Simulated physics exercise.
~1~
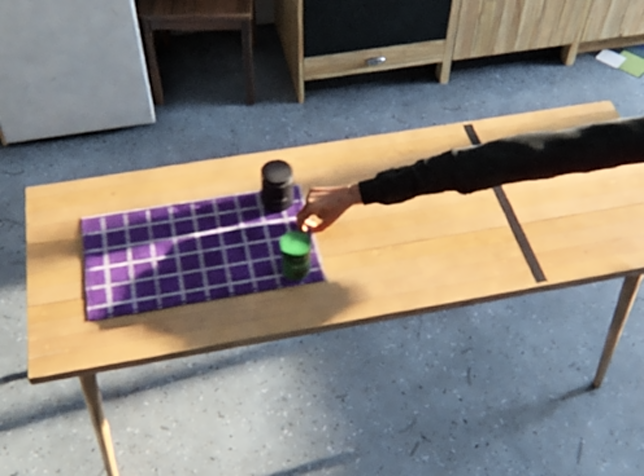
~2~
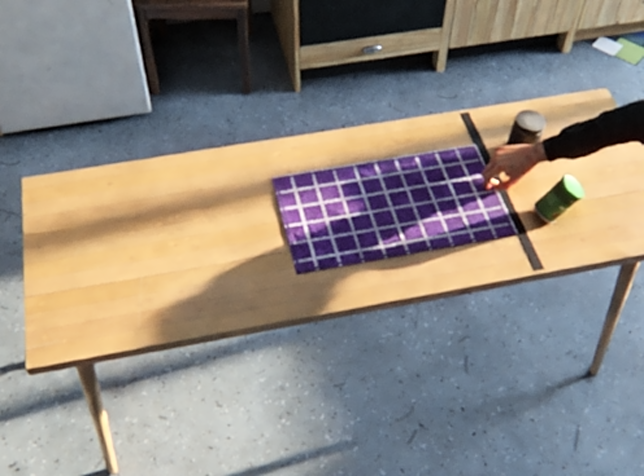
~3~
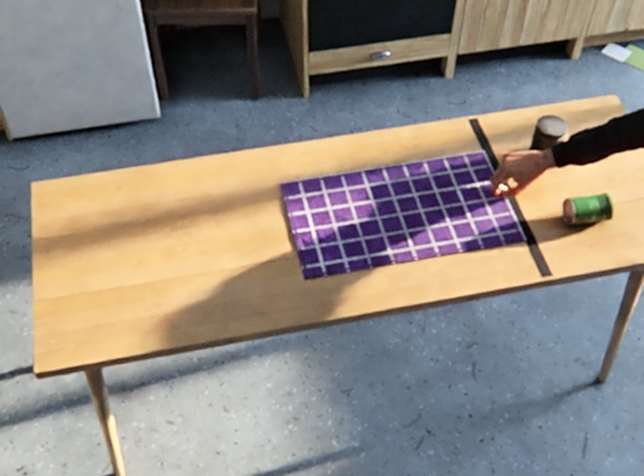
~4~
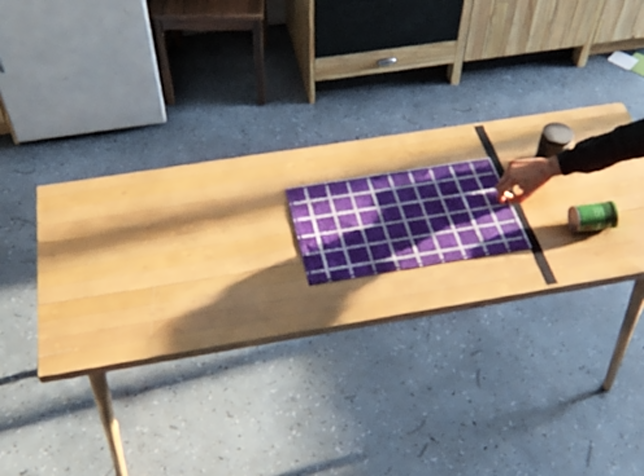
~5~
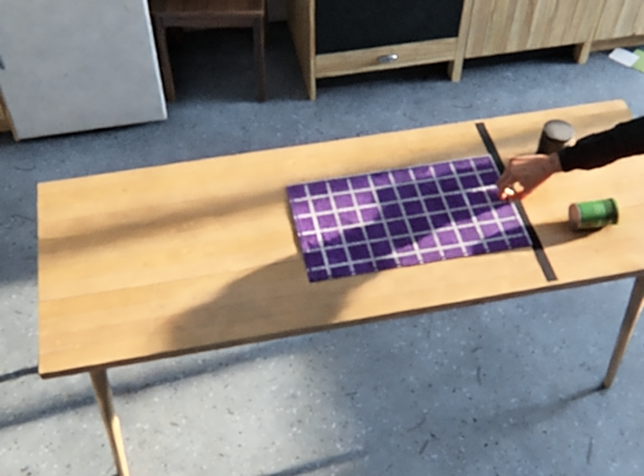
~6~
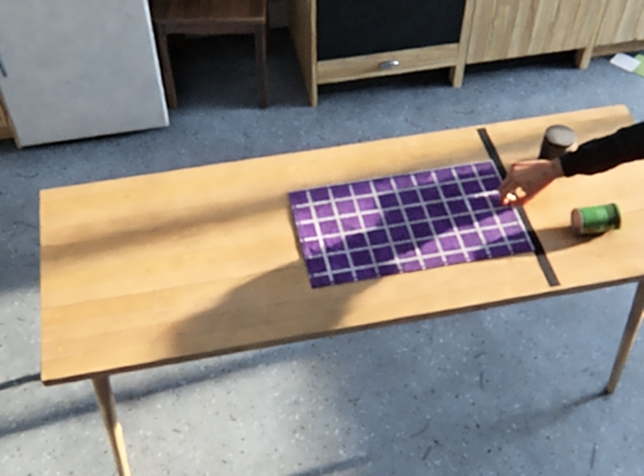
A purple checked tea towel lies toward the left of a pale wooden table, seen from above in a room with a grey floor and wooden cabinets behind. A dark jar stands near its right edge at the back, with a green tin in front, and a dark-sleeved arm reaches in from the right. The hand draws the cloth rightward until its edge reaches a dark strip of tape. The jar and tin carry on past the edge, the jar upright and the tin tipping. The tin ends on its side, the jar standing behind it, the hand still at the cloth.
